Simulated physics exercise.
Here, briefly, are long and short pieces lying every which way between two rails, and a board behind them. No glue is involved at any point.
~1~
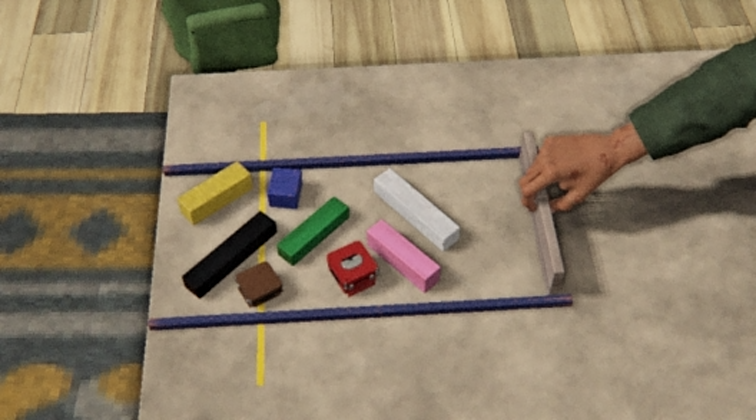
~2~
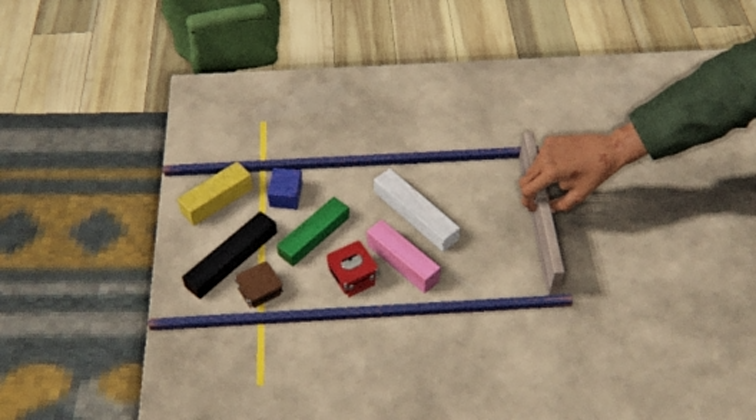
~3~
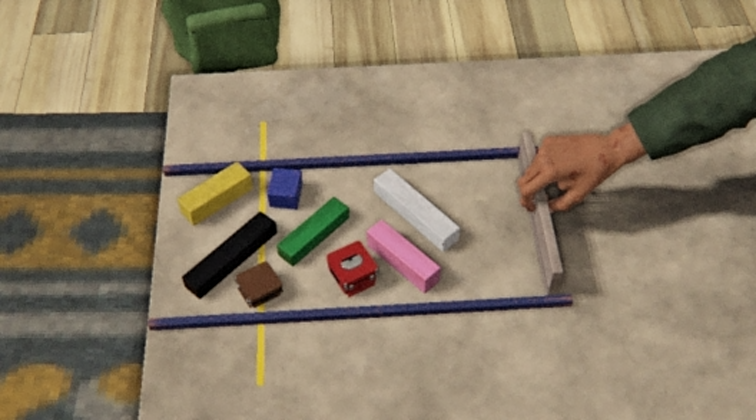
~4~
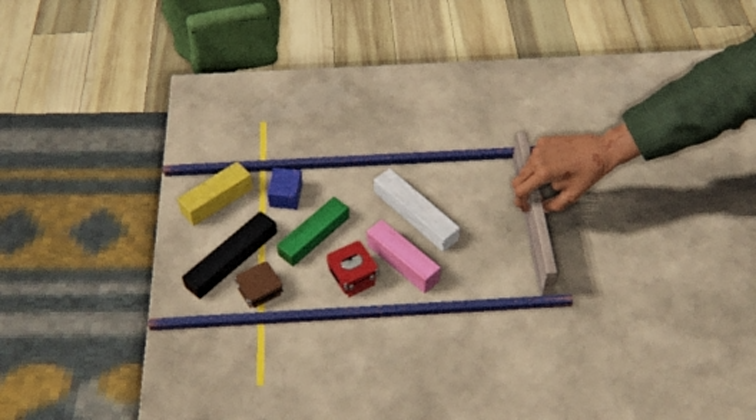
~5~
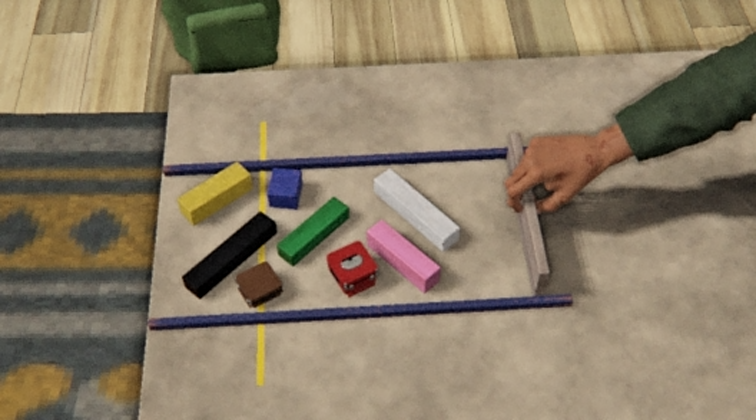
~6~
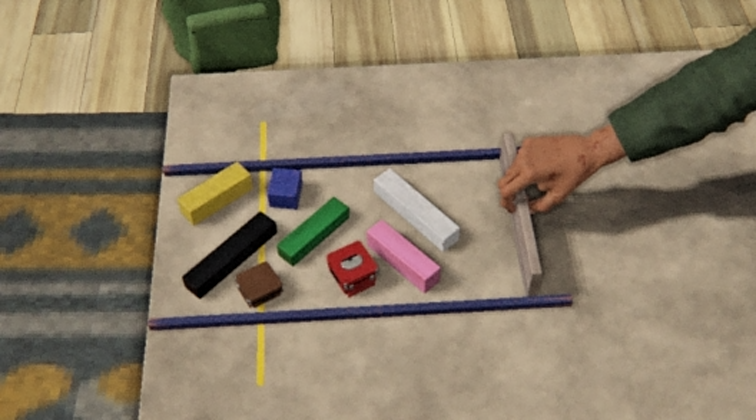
A hand slides a board slightly left between two rails toward scattered, unmoving colored blocks.
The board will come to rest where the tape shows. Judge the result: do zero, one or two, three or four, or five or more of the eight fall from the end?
Zero of them fall from the end.
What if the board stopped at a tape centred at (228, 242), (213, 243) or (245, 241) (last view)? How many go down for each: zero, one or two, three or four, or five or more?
Result per tape, as listed: Three to four; three or four; none at all.
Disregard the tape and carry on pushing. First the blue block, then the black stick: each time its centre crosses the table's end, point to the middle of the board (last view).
Middle approx. at (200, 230), then approx. at (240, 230).
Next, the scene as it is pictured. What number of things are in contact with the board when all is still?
The count in contact is 2.
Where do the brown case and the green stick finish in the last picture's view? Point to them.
Brown case: (170, 297); green stick: (207, 237).
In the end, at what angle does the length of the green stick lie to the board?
Around 30 degrees.
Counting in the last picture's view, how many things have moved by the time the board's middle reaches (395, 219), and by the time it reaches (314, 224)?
I make it 3 at the first spot and 7 at the other.
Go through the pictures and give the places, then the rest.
The first picture shows yellow bar (216, 193); black stick (231, 254); brown case (260, 286); board (540, 212); tape (262, 240).
The second picture shows black stick (231, 254); green stick (314, 231).
The third picture shows brown case (260, 286); white bar (416, 209).
The fourth picture shows yellow bar (216, 193); red case (352, 269).
The fifth picture shows black stick (231, 254); board (527, 212).
The sixth picture shows yellow bar (216, 193); black stick (231, 254); brown case (260, 286); board (519, 213); tape (262, 240).
Early on, none off yet; yellow bar at rest near (216, 193); black stick at rest near (231, 254); brown case at rest near (260, 286).
Finally, the number that fall off is zero.
